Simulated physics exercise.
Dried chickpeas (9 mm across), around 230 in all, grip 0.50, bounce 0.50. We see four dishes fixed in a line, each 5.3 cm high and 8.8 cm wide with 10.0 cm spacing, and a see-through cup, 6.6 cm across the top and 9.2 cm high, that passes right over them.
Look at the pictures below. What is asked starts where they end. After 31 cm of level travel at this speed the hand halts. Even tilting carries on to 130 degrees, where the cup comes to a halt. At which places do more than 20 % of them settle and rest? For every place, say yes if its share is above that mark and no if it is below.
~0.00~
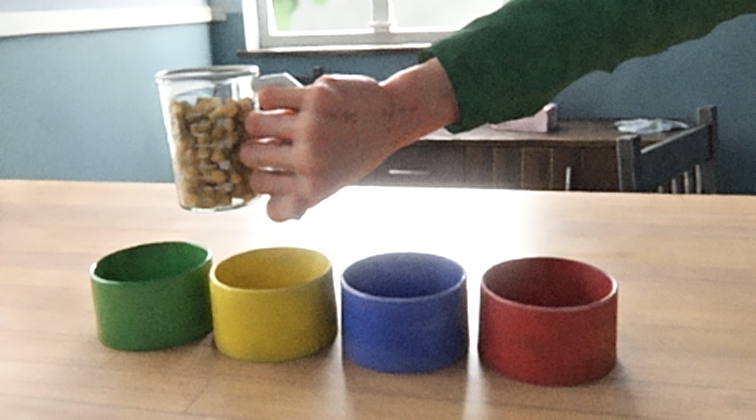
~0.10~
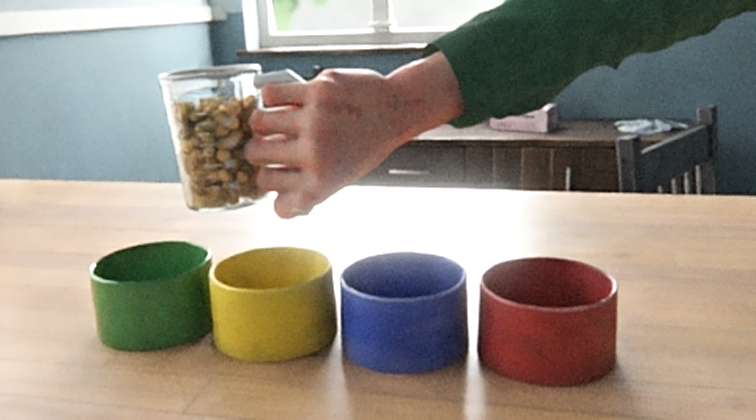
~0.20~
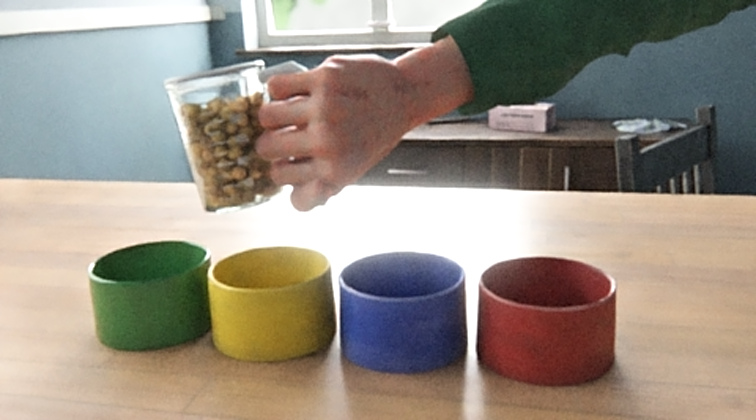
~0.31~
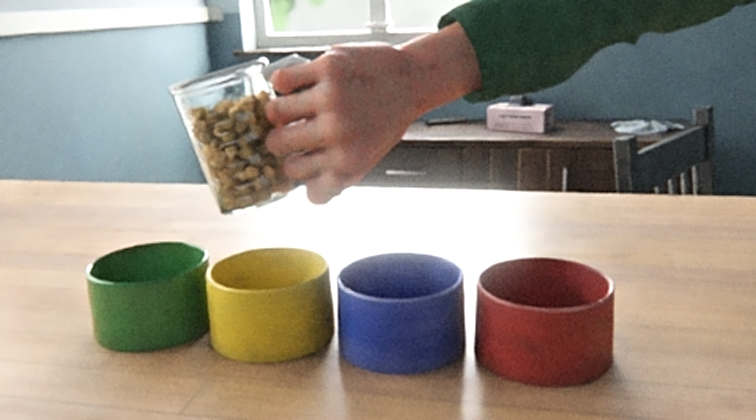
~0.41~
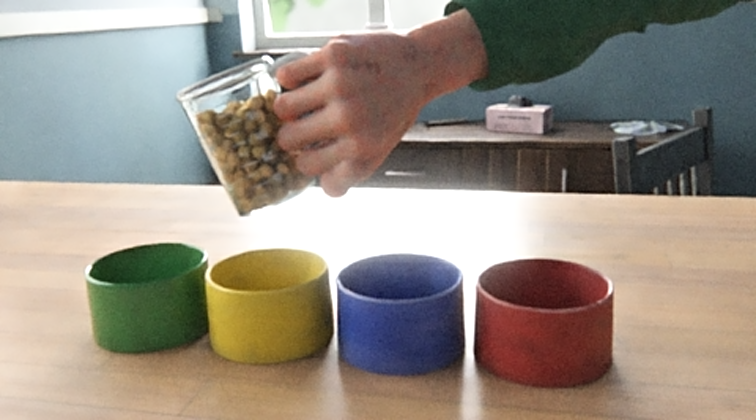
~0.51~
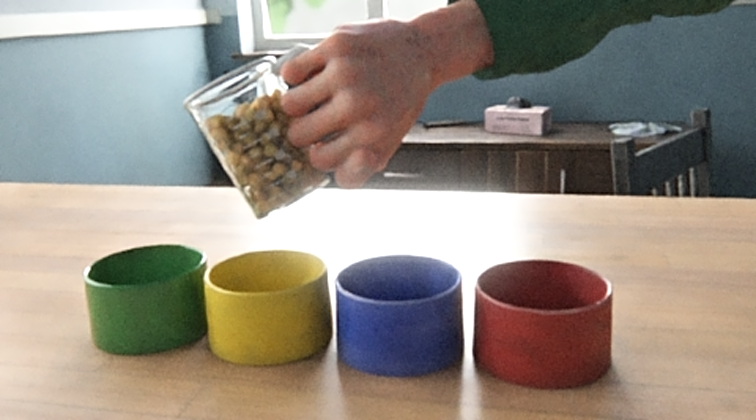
Red: No, blue: Yes, green: No, yellow: No, counter: No.
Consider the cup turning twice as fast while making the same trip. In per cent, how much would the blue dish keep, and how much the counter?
The blue dish 0, the counter 0.
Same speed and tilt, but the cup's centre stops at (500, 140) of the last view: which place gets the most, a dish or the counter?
The biggest share ends at blue.
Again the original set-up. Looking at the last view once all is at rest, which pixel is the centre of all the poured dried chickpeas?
Est. centre at rest: (398, 314) px.
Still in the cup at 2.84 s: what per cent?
Near 0 per cent of the load.
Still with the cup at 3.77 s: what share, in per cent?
0 per cent.
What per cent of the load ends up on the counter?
About 0 per cent.
After 1.91 s, tilt 109 degrees; cup holds 85 %, blue 10 %, yellow 5 %.
After 2.84 s, tilt 130 degrees; cup holds 0 %, blue 95 %, yellow 5 %.
Then, at 3.77 s, tilt 130 degrees; cup holds 0 %, blue 95 %, yellow 5 %.
By 4.1 s all is still; red 0 %, blue 95 %, green 0 %, yellow 5 %, counter 0 %.
